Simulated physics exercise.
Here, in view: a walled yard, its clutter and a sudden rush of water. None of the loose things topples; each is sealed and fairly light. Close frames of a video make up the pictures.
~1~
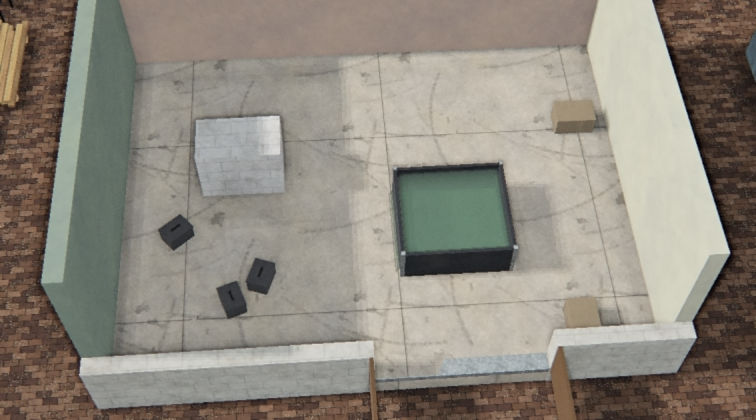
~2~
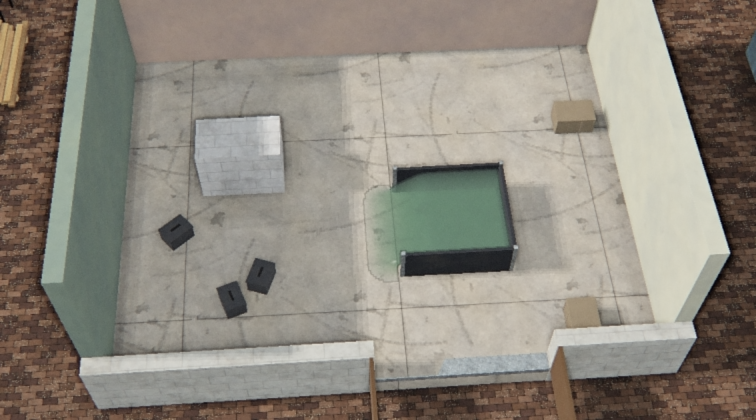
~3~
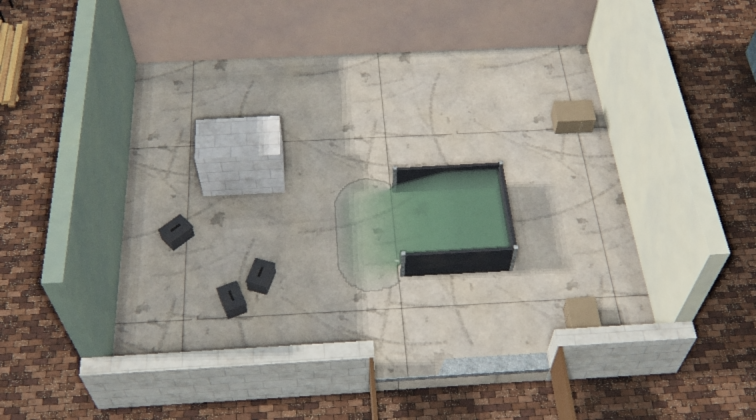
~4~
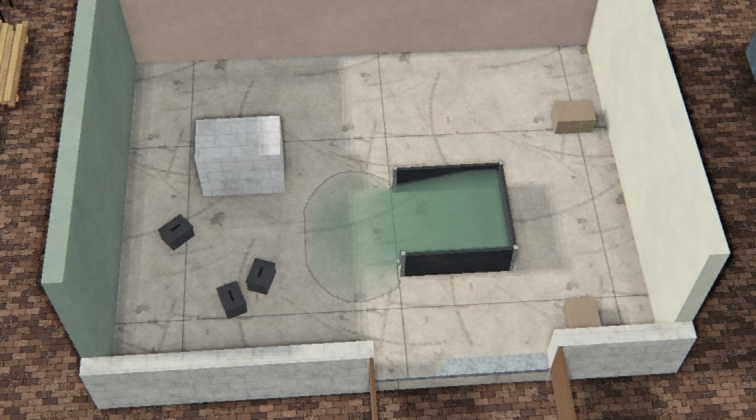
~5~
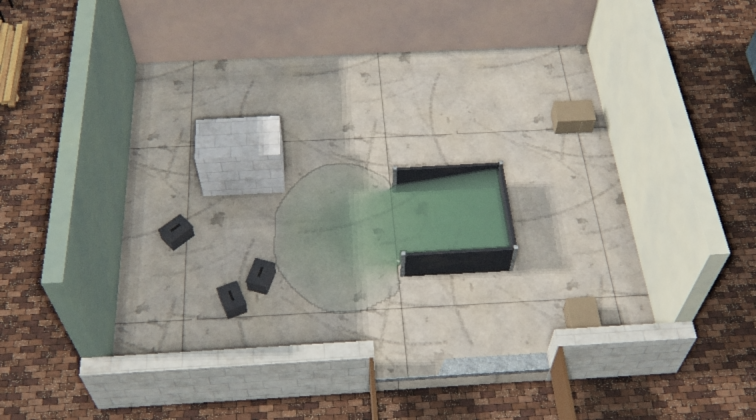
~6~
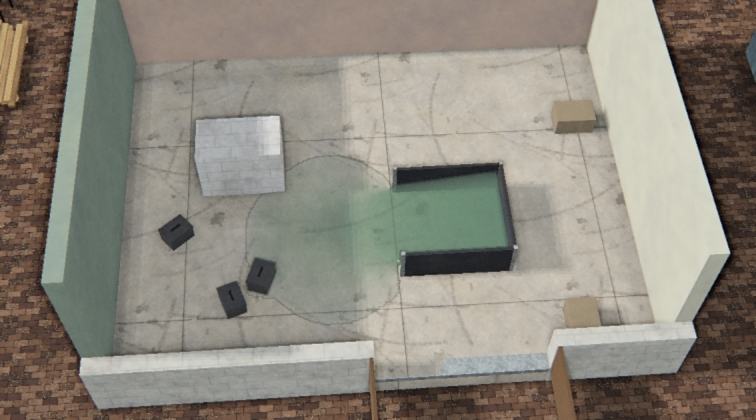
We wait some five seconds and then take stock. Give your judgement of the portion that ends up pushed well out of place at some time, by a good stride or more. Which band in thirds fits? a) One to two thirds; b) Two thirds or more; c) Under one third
Option a: One to two thirds.
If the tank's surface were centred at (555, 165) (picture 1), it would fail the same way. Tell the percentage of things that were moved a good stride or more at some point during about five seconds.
60 %, roughly.
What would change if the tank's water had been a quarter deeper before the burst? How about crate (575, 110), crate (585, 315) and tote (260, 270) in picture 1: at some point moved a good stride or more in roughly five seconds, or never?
Object 1: Stayed below the mark. Object 2: Stayed below the mark. Object 3: Passed the mark.
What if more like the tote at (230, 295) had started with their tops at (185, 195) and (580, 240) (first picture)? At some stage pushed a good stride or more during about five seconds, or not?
First driven off, second remains in place.
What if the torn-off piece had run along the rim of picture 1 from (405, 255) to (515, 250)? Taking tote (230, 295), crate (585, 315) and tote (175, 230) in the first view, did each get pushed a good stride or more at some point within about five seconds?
Falls short, travels that far, falls short.
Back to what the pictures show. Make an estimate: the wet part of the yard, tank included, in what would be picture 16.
My guess is around 40 per cent.
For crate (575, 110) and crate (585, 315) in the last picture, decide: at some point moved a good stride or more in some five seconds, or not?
Displacement check, in sequence - not enough, not enough.
A moment on, 0 of 5 are well off their spots; 0 afloat.
Next, 3 of 5 are well off their spots; 1 afloat.
Later, 3 of 5 are well off their spots; 3 afloat.
In the end, 3 of 5 are well off their spots, and 3 have been at some point; 2 afloat.
